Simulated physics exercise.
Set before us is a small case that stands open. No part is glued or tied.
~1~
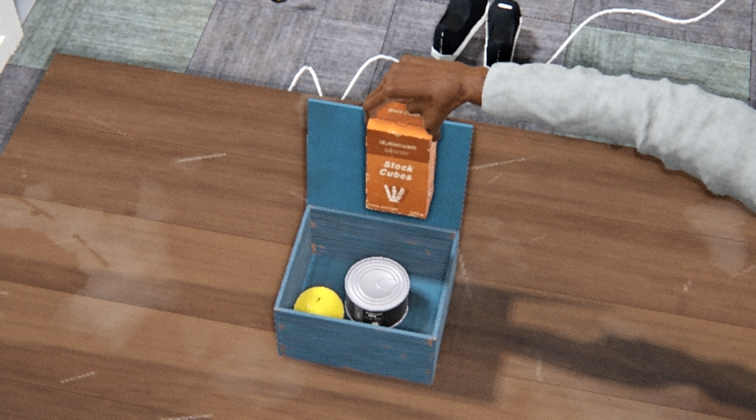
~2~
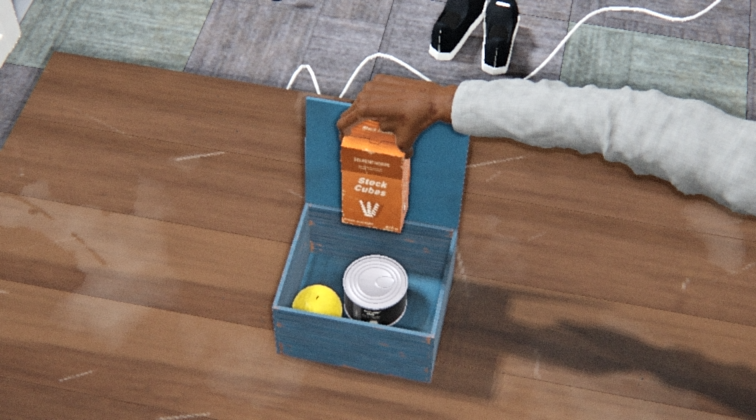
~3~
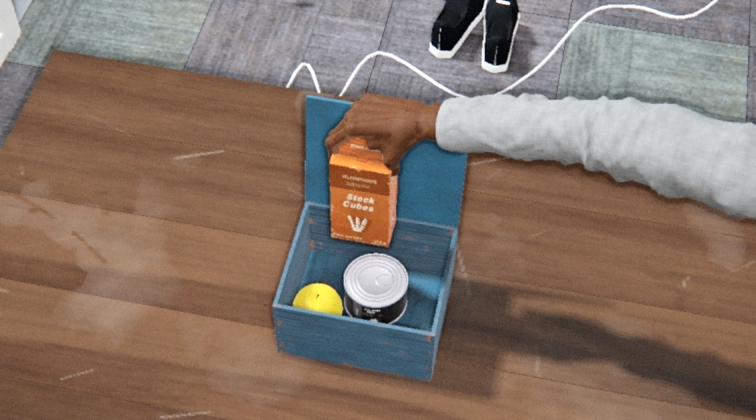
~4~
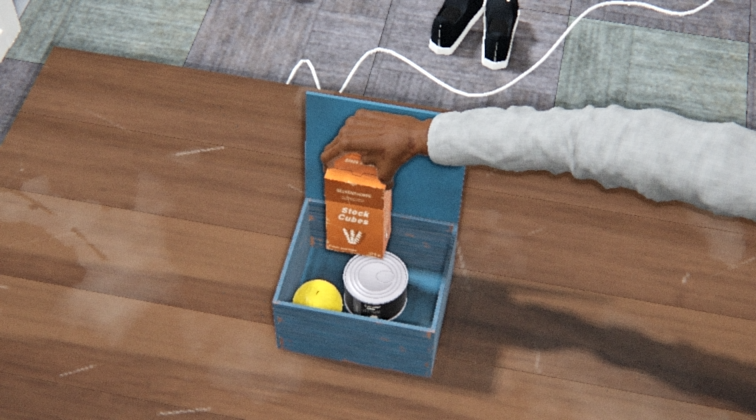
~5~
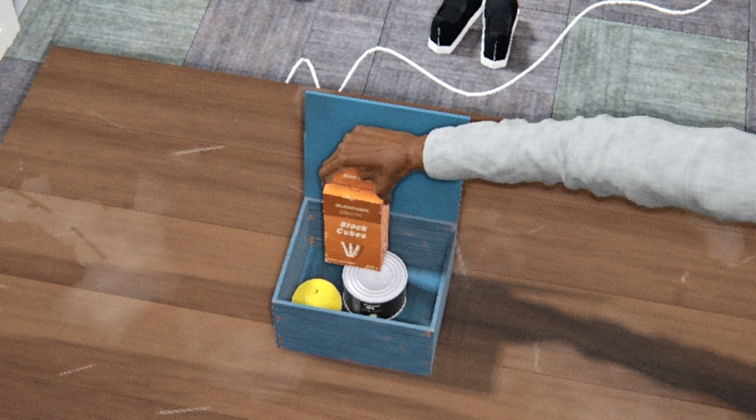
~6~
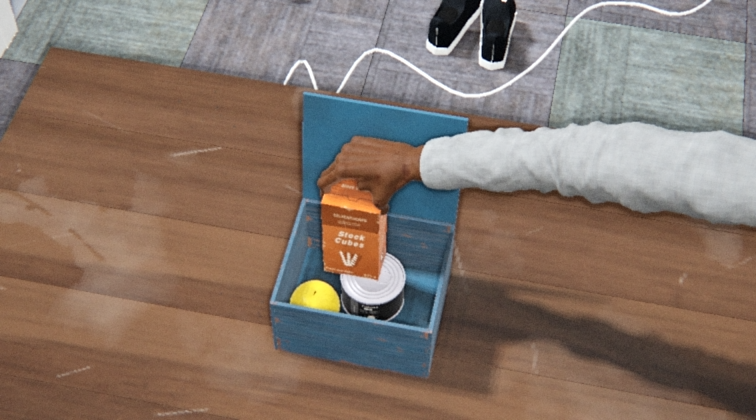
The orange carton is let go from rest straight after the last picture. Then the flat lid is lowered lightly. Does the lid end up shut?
No.
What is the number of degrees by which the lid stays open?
Measured angle - around 18°.
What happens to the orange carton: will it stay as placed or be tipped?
At the finish the orange carton goes crooked.
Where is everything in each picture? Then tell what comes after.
In the first picture, coming down; orange carton (401, 160); black tub (377, 294).
In the second picture, coming down; orange carton (376, 176); black tub (375, 292).
In the third picture, coming down; orange carton (364, 192); black tub (376, 291).
In the fourth picture, coming down; orange carton (359, 205); black tub (376, 287).
In the fifth picture, coming down; orange carton (357, 220); black tub (375, 286).
In the sixth picture, put in, still held; orange carton (355, 229); black tub (373, 288).
Then, 1.30 s later than the last frame, lid 77° above the rim.
Then, 1.90 s later than the last frame, lid 49° above the rim; orange carton tilted by 23° near (349, 247).
Then, 2.30 s later than the last frame, lid 20° above the rim; orange carton tilted by 61° near (342, 283).
When it is over, lid 18° above the rim; lying over in the box, orange carton; the other 2 as before. End places, in pixels of the last picture, orange carton near (342, 283).
